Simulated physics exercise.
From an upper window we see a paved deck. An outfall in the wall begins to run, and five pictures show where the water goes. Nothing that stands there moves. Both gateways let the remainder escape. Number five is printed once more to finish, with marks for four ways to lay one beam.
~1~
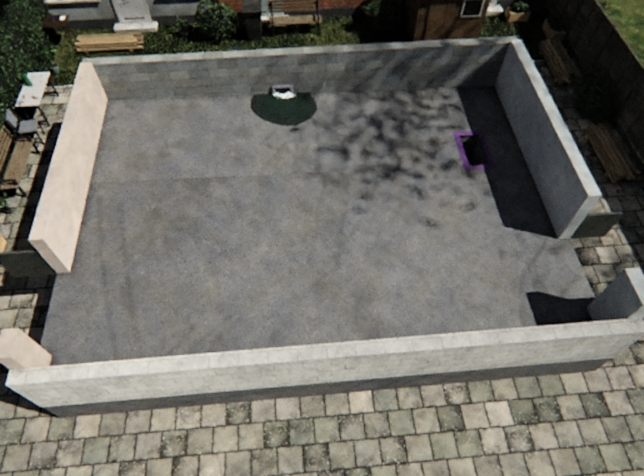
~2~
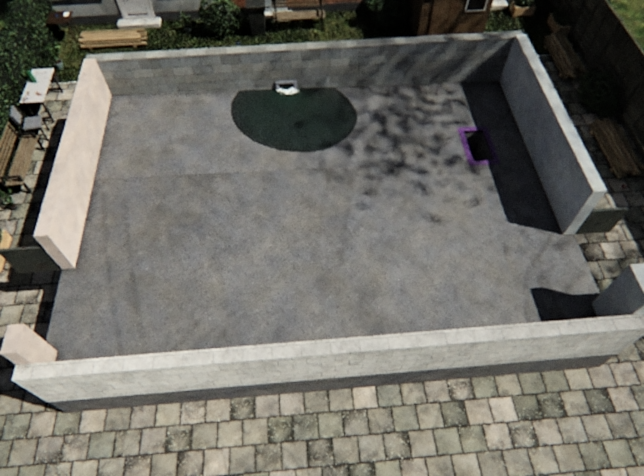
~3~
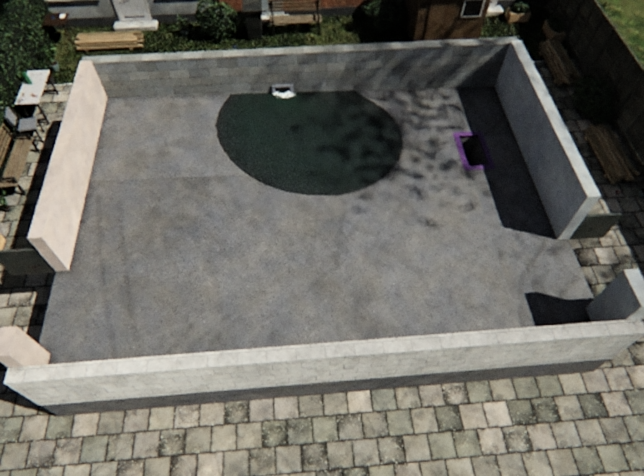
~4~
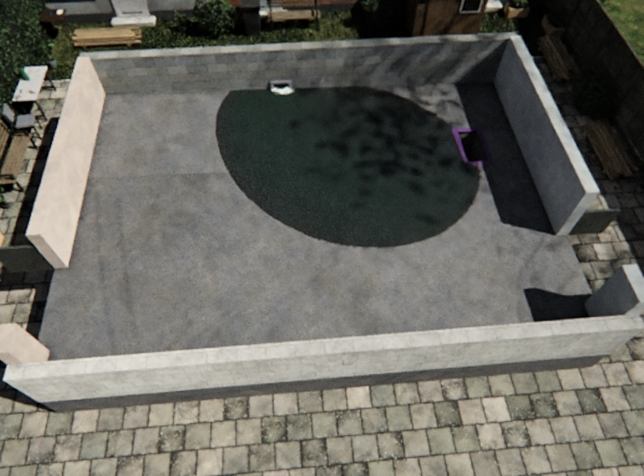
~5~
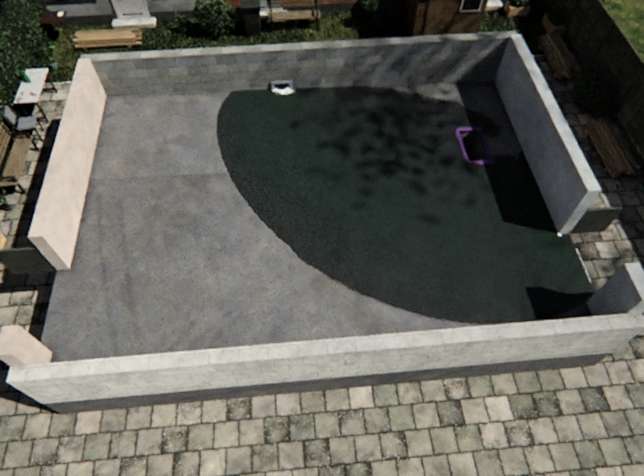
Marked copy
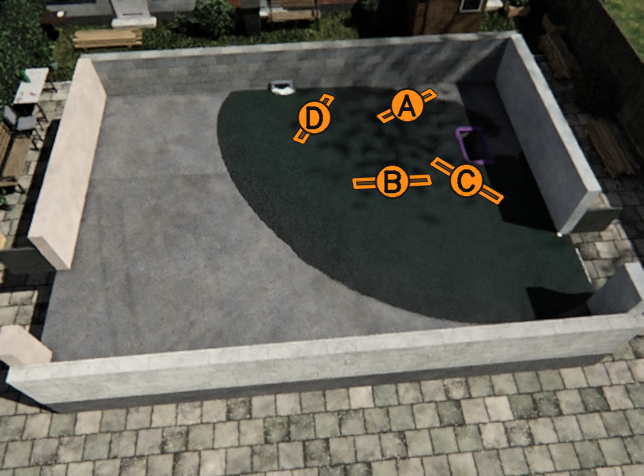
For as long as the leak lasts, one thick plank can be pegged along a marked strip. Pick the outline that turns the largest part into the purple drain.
Choose B.
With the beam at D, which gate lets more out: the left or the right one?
The right one.
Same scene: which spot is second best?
That is spot C.
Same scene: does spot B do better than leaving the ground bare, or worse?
Better.
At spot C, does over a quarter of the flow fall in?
No, it does not.
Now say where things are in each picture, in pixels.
Outfall at (283, 90); purple drain at (474, 150); open gate at (572, 272); open gate at (61, 312); front seen at (281, 121), 2 % of the ground wet; purple drain still dry, in the first frame.
Front seen at (319, 146), 8 % of the ground wet; purple drain still dry, in the second frame.
Front seen at (379, 175), 16 % of the ground wet; purple drain still dry, in the third frame.
Front seen at (461, 210), 31 % of the ground wet; purple drain still dry, in the fourth frame.
Front seen at (587, 283), 48 % of the ground wet; purple drain taking water, in the fifth frame.
On the marked copy, A from (381, 118) to (432, 93); B from (354, 183) to (429, 179); C from (434, 161) to (499, 199); D from (298, 140) to (328, 96).
For spot A, about 9 % of the stream goes into the purple drain, about 90 % out by the gates.
For spot B, about 27 % of the stream goes into the purple drain, about 73 % out by the gates.
For spot C, about 16 % of the stream goes into the purple drain, about 84 % out by the gates.
For spot D, about 8 % of the stream goes into the purple drain, about 92 % out by the gates.
